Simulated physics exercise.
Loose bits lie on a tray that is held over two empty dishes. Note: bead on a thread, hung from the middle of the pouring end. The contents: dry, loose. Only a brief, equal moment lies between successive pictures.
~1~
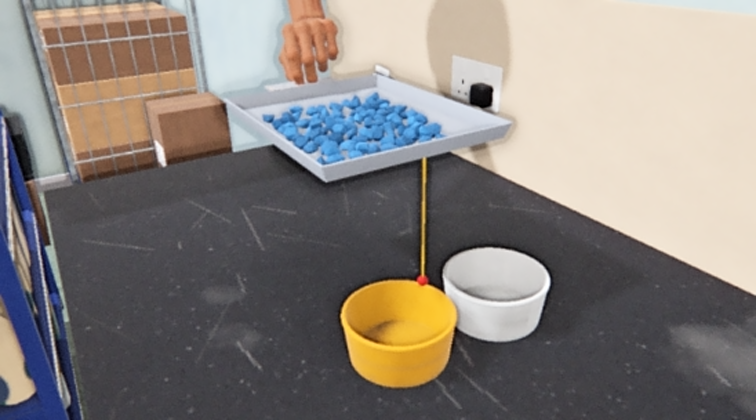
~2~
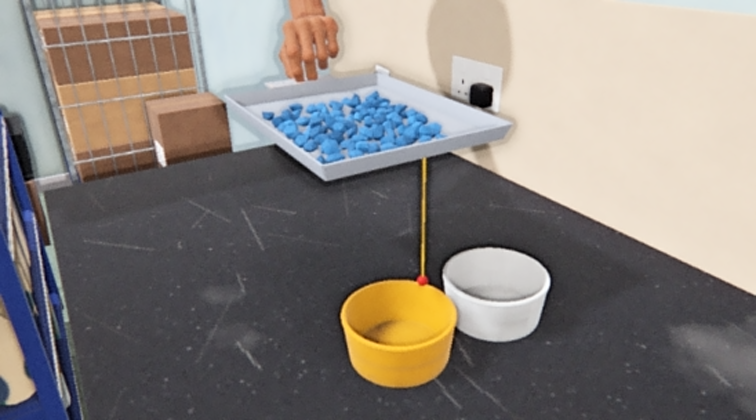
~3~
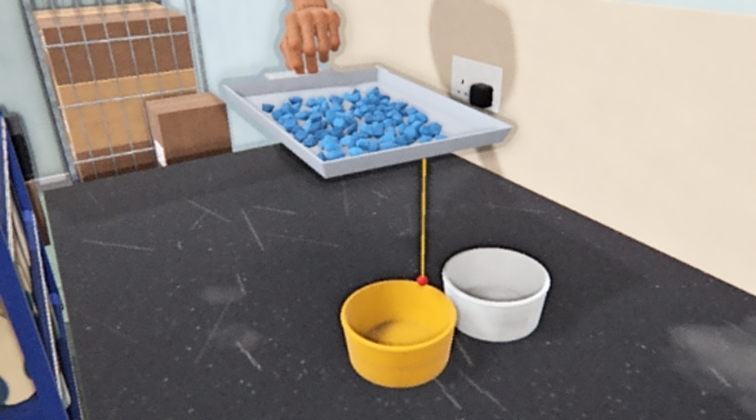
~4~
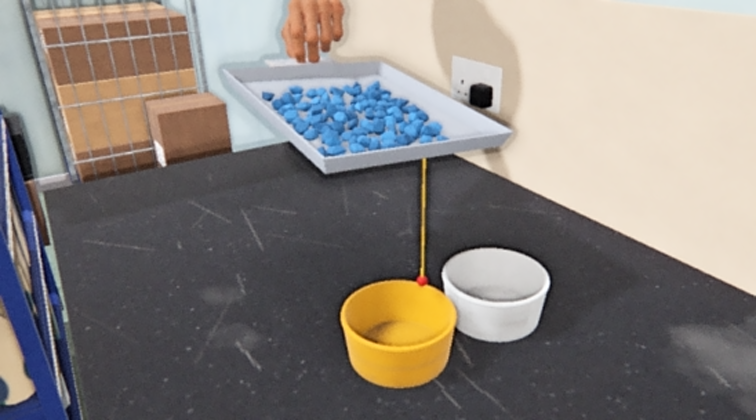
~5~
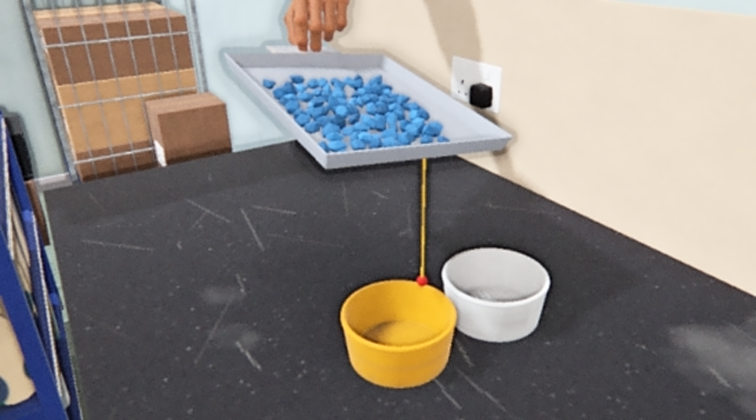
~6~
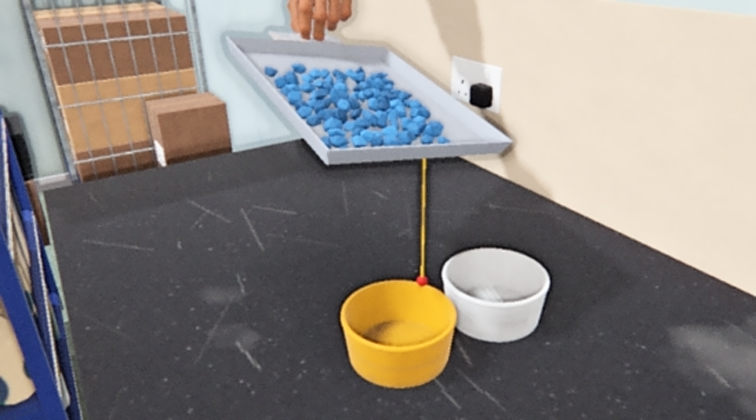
The footage shows a hand holding a grey tray of blue stones above a yellow dish and a white dish, then gradually raising the tray's far side while its near edge tilts slightly, lower toward the right corner.
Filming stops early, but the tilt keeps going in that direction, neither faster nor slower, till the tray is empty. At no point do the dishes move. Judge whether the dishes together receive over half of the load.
The dishes collect the majority.
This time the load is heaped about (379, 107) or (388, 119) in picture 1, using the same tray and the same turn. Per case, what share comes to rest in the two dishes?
Share in order: Roughly 90 %, 100 %.
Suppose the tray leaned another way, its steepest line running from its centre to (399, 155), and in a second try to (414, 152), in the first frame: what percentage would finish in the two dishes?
30 per cent, then 30 per cent.
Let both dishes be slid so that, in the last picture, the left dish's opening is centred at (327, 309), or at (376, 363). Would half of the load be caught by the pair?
First below a half, then below a half.
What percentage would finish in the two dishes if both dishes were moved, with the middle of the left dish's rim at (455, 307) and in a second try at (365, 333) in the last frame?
Near 40 % and 50 %.
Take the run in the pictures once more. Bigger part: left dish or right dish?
That's going to be the right-positioned one.
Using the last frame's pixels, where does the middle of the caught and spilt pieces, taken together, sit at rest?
Around (494, 296), give or take.
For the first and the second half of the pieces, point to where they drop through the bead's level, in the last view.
The leading part at (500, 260), the rest of it at (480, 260).
Soon, tray tipped steeply; nearly all on the tray; a stray few in the right dish; a small part in the air.
A while on, tray tipped right over; a stray few on the tray; most in the right dish; a stray few outside both; a small part in the air.
Towards the end, tray tipped past a quarter turn; nearly all in the right dish; a stray few outside both.
Finally, tray tipped past a quarter turn; none in the left dish; nearly all in the right dish; a stray few outside both.
